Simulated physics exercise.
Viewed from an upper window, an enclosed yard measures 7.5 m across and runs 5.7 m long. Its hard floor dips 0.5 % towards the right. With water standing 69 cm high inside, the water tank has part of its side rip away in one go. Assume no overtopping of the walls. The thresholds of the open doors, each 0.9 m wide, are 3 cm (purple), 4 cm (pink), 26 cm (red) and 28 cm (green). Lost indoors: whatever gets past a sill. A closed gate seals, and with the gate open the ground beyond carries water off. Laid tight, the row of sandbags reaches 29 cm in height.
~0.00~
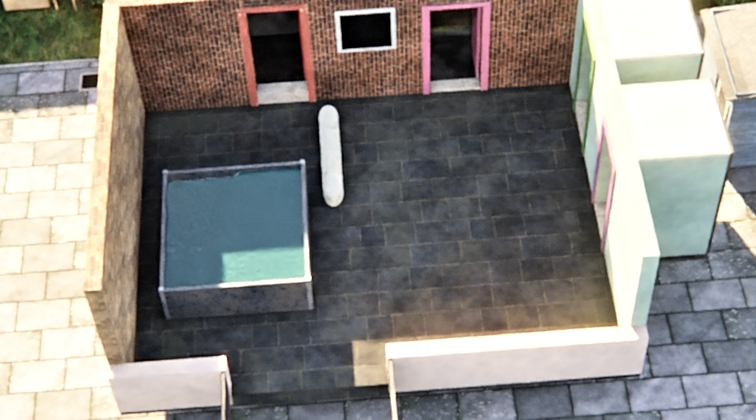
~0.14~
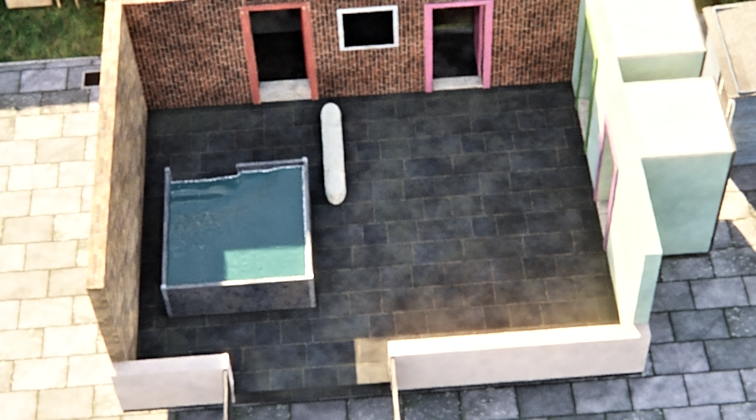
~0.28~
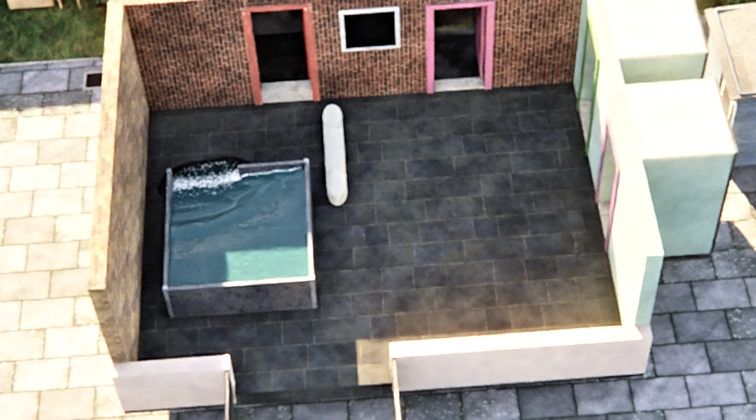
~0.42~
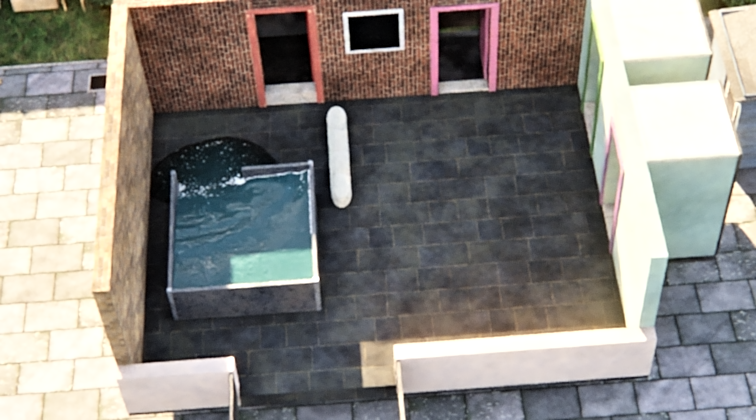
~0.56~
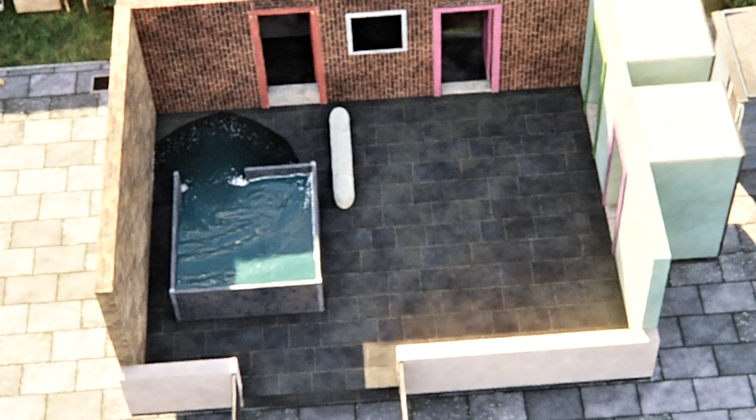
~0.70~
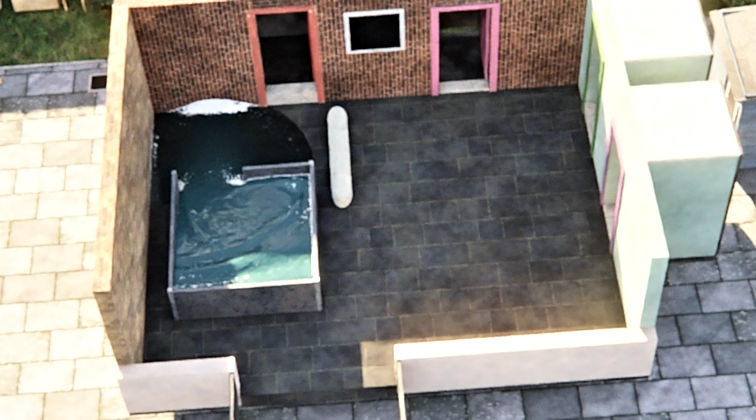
At the start, a square tank of still teal water stands in a walled yard with dark paving, near a pale, rounded barrier. Part of the tank's far side then opens, and water pours through, spreading in a widening dark pool across the paving until it meets the brick wall behind with white froth.
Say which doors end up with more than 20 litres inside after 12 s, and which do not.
Purple door more than 20 litres inside, pink door not more than 20 litres inside, red door not more than 20 litres inside, green door not more than 20 litres inside.
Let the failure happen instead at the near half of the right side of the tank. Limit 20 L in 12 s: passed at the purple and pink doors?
The purple door comes out more than that and the pink door more than that.
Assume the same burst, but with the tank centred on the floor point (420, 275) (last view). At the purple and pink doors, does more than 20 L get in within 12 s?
Measured against the limit, the purple door goes beyond it and the pink door goes beyond it.
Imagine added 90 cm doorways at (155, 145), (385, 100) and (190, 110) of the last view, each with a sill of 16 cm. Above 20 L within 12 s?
Well, the first is on the high side, the second is on the low side, and the third is on the high side.
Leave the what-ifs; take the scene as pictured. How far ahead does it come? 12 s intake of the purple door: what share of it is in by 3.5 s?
By then it's near 0% of the total.
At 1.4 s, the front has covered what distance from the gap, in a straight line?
It comes to some 3.2 metres.
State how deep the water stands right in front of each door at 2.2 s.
Centimetres: Purple 0 / pink 1 / red 24 / green 0.
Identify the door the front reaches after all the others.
That would be the purple door, last of all.
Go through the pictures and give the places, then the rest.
In the first frame, the water tank at (235, 227) is whole and still, 69 cm deep.
In the second frame, the front is at a hidden place, 0.6 m from the gap on the water tank's far side; 0.2 m2 of floor is under water; 69 cm left at the back of the water tank.
In the third frame, the front is at (242, 163), 0.9 m from the gap on the water tank's far side; 1.0 m2 of floor is under water; 69 cm left at the back of the water tank.
In the fourth frame, the front is at (229, 140), 1.4 m from the gap on the water tank's far side; 2.1 m2 of floor is under water; 69 cm left at the back of the water tank.
In the fifth frame, water pours out on the water tank's far side and has run 1.9 m, to (225, 116); typically 6 cm deep outside, 69 cm at the water tank's back.
In the sixth frame, water pours out on the water tank's far side and has run 2.2 m, to (168, 114); typically 6 cm deep outside, 66 cm at the water tank's back.
After 1.4 s water covers 15 % of the floor and is deepest (56 cm) near (154, 125); purple door not reached, pink door not reached, red door 20 cm at the sill, 0 L in, green door not reached.
After 2.2 s water covers 20 % of the floor and is deepest (46 cm) near (165, 117); purple door not reached, pink door not reached, red door 24 cm at the sill, 0 L in, green door not reached.
After 3.5 s water covers 40 % of the floor and is deepest (38 cm) near (329, 128); purple door not reached, pink door 5 cm at the sill, 0 L in, red door 20 cm at the sill, 1 L in, green door 6 cm at the sill, 0 L in.
After 7.0 s water covers 85 % of the floor and is deepest (23 cm) near (329, 136); purple door 6 cm at the sill, 14 L in, pink door 3 cm at the sill, 1 L in, red door 18 cm at the sill, 3 L in, green door 12 cm at the sill, 0 L in.
After 12.0 s water covers 95 % of the floor and is deepest (14 cm) near (329, 128); purple door 11 cm at the sill, 46 L in, pink door 2 cm at the sill, 1 L in, red door 13 cm at the sill, 3 L in, green door 7 cm at the sill, 0 L in.
